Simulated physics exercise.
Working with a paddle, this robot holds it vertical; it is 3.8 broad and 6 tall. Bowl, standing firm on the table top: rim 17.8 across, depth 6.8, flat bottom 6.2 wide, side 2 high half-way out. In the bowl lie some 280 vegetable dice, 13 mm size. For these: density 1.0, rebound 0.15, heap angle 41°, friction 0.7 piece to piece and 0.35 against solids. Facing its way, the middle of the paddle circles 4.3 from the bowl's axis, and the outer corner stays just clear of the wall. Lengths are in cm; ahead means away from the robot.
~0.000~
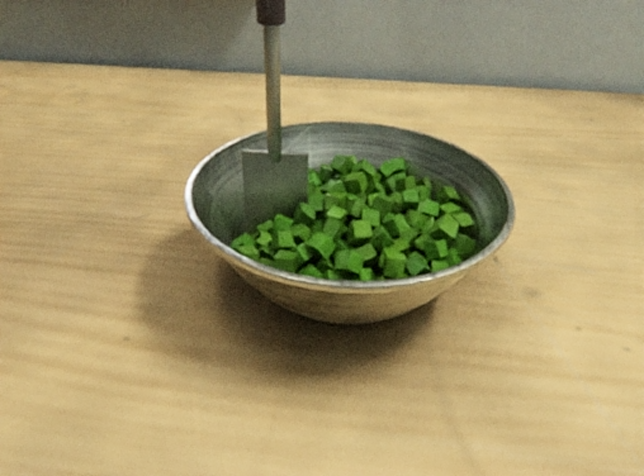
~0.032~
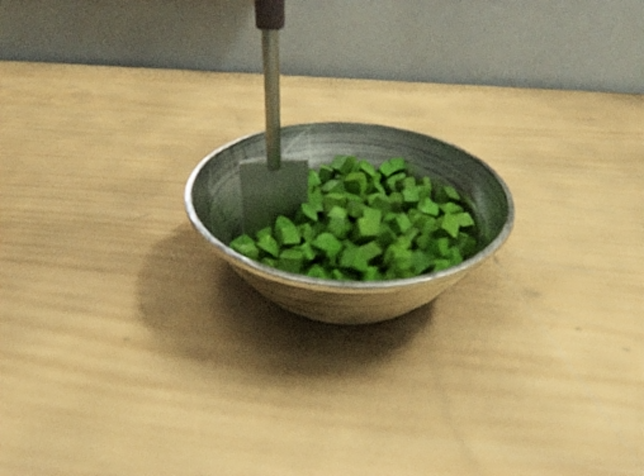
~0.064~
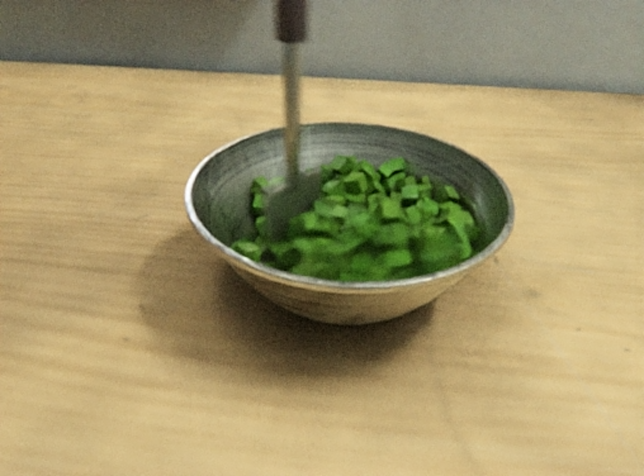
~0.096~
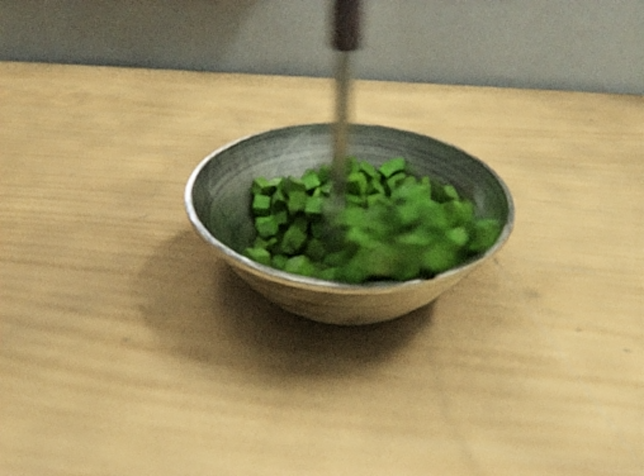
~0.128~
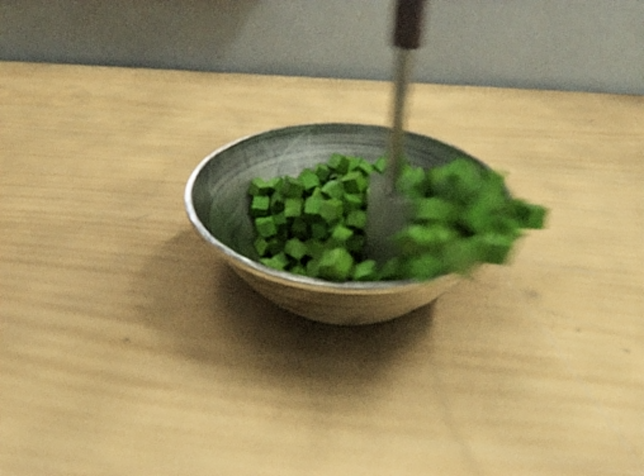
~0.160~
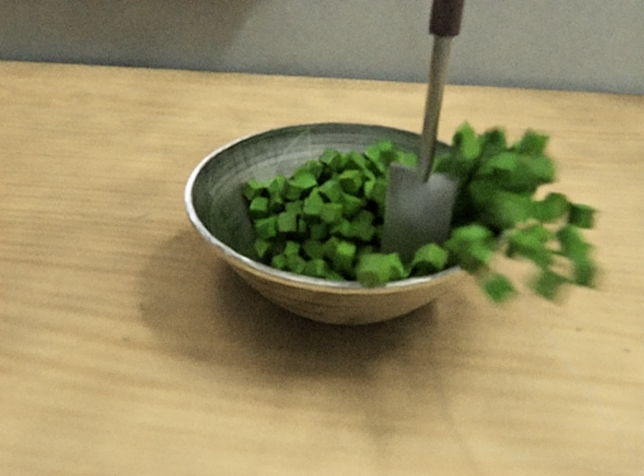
A metal bowl of green cubes sat on a wooden table while a dark-handled paddle dipped in at the left and swept right through them, flinging a clump over the right rim.
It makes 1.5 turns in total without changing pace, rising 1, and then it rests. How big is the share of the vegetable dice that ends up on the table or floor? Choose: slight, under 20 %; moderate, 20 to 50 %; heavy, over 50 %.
It is heavy.
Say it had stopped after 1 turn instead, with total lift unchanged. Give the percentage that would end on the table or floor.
45 %.
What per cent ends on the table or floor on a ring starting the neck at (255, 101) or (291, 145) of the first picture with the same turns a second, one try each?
30 and 50 %.
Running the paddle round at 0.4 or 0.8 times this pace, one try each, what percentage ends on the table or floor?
First try close to 30, second close to 50, in per cent.
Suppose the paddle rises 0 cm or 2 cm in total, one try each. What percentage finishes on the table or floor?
Try one: Around 60 %; try two: Around 50 %.
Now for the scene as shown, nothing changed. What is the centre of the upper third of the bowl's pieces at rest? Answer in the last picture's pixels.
Estimated centre: (386, 207).
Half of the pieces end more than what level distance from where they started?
I'd estimate close to 23 cm.
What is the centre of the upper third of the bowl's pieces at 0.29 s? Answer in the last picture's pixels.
The top third is centred near (270, 146) in the last picture.
After 0.29 s, 301° round, highest piece 12 above the table; 193 in the bowl, 22 on the table or floor, 70 in flight or on the tool.
After 0.42 s, 85° round, highest piece 11 above the table; 141 in the bowl, 100 on the table or floor, 44 in flight or on the tool.
After 0.68 s, 180° round, highest piece 8 above the table; 164 on the table or floor, 121 in the bowl.
After 1.38 s, 180° round, highest piece 8 above the table; 164 on the table or floor, 121 in the bowl.
At rest, 164 on the table or floor, 121 in the bowl. That is 58 % on the table or floor.
